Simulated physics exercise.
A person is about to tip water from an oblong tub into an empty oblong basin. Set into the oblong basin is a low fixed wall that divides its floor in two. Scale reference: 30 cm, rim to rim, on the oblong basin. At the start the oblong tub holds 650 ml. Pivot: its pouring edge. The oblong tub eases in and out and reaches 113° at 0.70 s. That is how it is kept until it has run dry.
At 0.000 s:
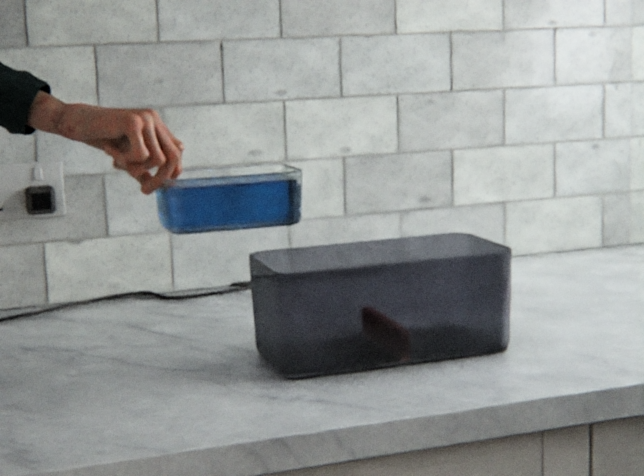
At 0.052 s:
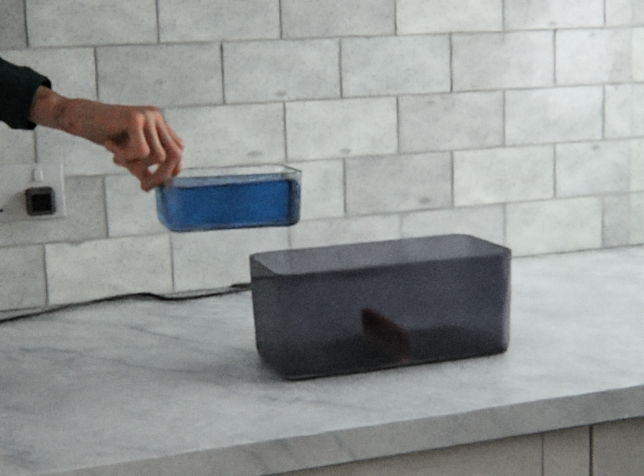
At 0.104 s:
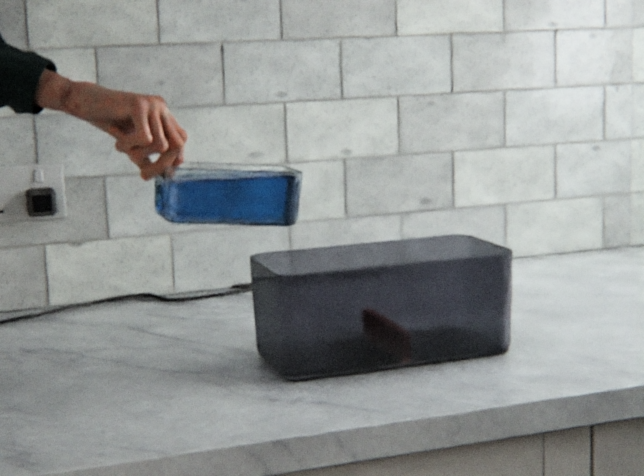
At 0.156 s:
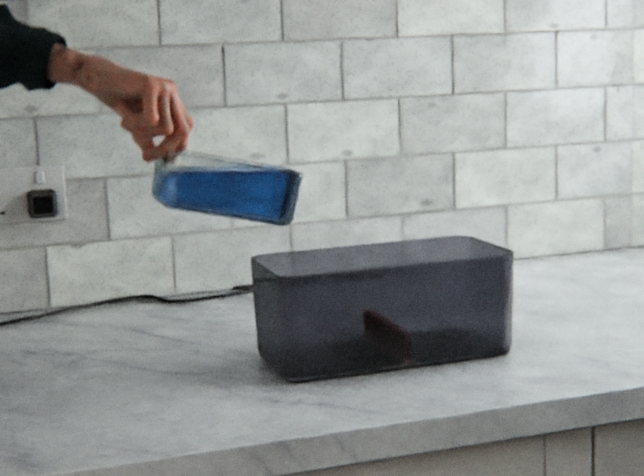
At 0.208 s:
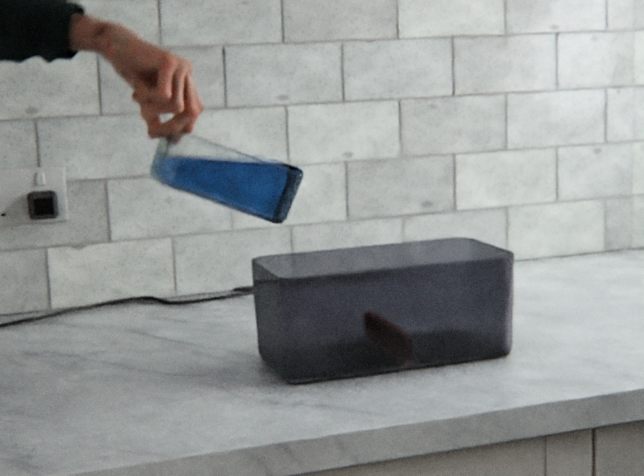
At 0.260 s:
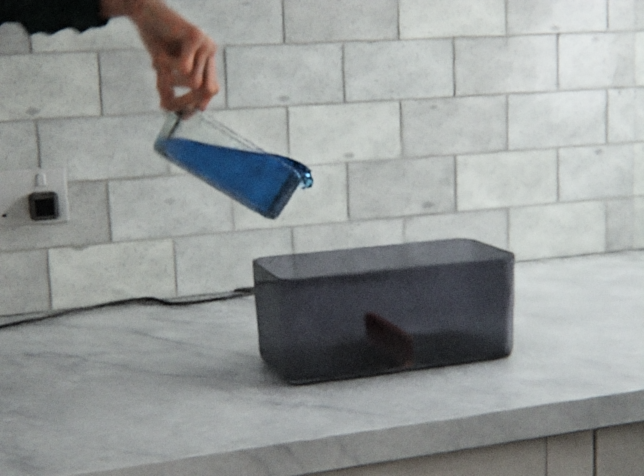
The footage shows a hand holding a clear oblong tub of blue water above a dark translucent basin on a marble counter, then tilting it steadily down to the right until some water crests the lower edge.
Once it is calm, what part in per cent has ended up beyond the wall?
About 59 per cent ends up there.
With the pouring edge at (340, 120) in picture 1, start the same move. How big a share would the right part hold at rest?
55 %.
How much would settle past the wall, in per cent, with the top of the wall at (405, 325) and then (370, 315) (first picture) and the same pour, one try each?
Roughly 40 per cent, then 75 per cent.
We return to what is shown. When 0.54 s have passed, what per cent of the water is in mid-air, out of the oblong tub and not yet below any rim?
Share: Roughly 60 per cent.
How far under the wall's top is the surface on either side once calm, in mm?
Near 26 mm for the left and near 18 mm for the right.
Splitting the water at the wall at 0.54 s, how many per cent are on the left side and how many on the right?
Around 14 on the left and around 12 on the right.
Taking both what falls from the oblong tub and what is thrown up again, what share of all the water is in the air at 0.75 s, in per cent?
Near 6 in a hundred.
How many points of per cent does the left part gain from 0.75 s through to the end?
Roughly 16 per cent.
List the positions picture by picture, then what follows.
Tilt 0°; pouring edge (293, 169); surface from (161, 187) to (291, 177); the oblong basin's rim runs from (262, 265) to (489, 242); the wall's top is at (384, 319), in the first frame.
Tilt 2°; pouring edge (293, 170); surface from (161, 186) to (290, 176), in the second frame.
Tilt 6°; pouring edge (294, 171); surface from (161, 181) to (290, 173), in the third frame.
Tilt 13°; pouring edge (294, 173); surface from (160, 171) to (292, 169), in the fourth frame.
Tilt 23°; pouring edge (294, 175); surface from (160, 158) to (292, 168); 3 per cent is over the edge, in the fifth frame.
Tilt 34°; pouring edge (295, 175); surface from (163, 138) to (281, 159); 8 per cent is over the edge, in the sixth frame.
Then, 0.54 s in, the tilt is 99° and 14 per cent is still to pour, 15 is left of the wall and 12 right of it.
Then, 0.75 s in, the tilt is 113° and 0 per cent is still to pour, 21 is left of the wall and 73 right of it.
Then, 0.96 s in, the tilt is 113° and 0 per cent is still to pour, 34 is left of the wall and 60 right of it.
Then, 1.20 s in, the tilt is 113° and 0 per cent is still to pour, 36 is left of the wall and 59 right of it.
Finally, 36 per cent lies left of the wall, 59 right of it and 4 outside.
